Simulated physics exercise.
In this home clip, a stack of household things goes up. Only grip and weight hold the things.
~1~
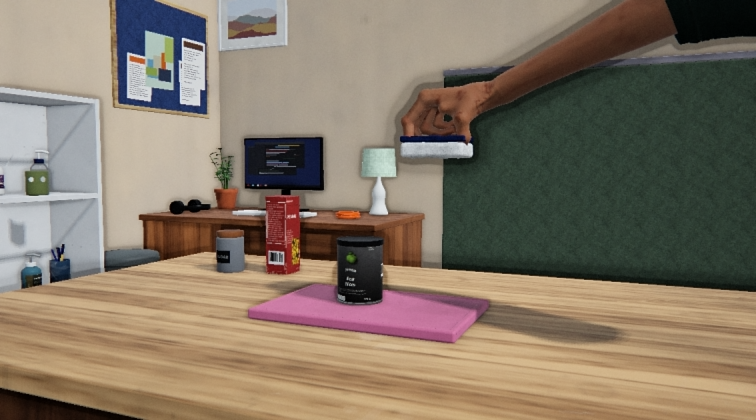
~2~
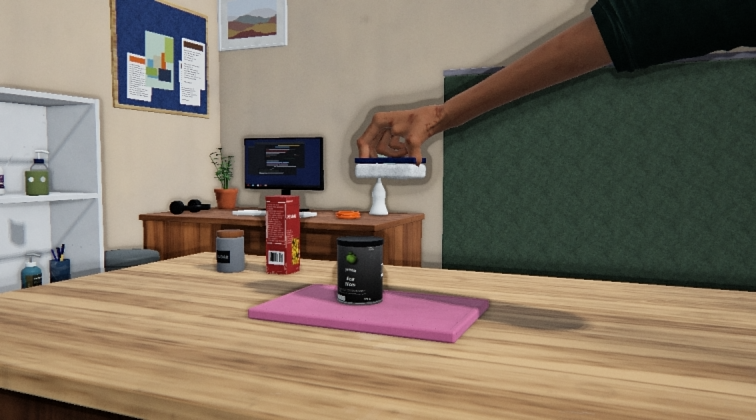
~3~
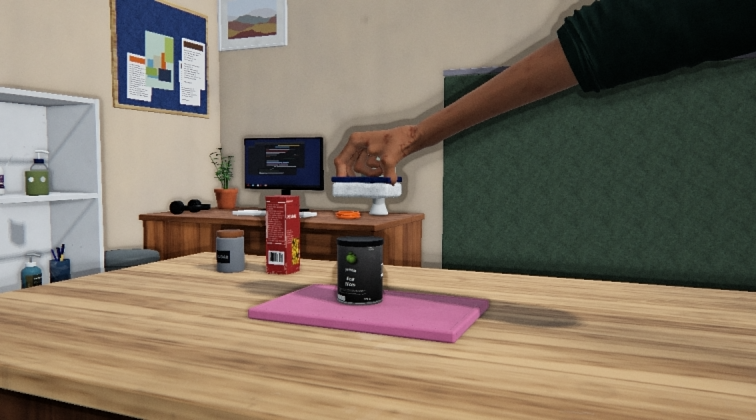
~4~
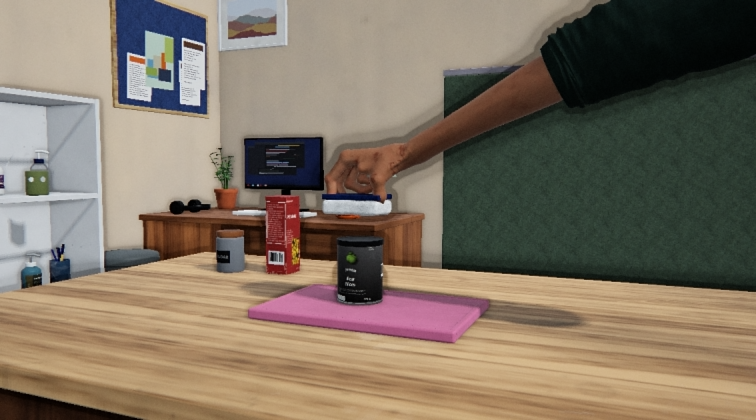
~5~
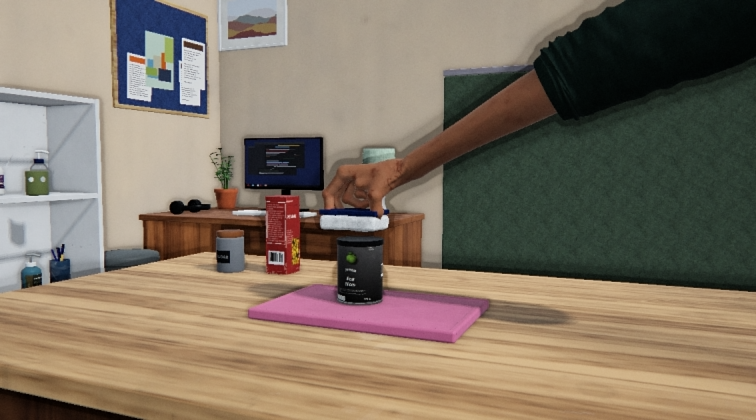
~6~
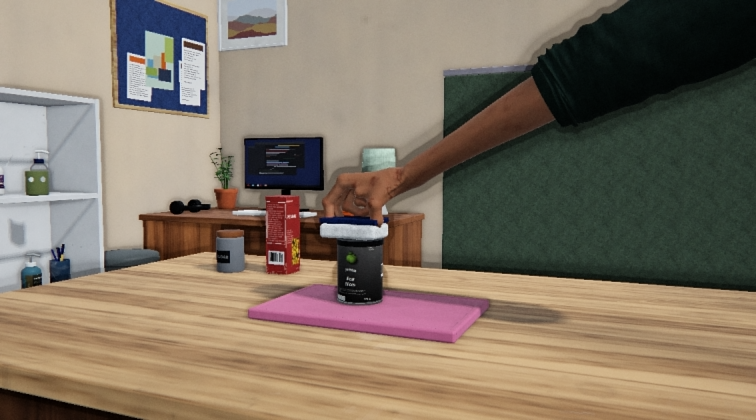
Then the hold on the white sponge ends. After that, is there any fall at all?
No, most likely the pile survives.
Then, 0.20 s on from there, no change.
Then, 0.40 s on from there, white sponge resting near (354, 228).
In the end, all 5 unmoved. At the end, from the last picture's camera, white sponge near (354, 228). The pile stays up.
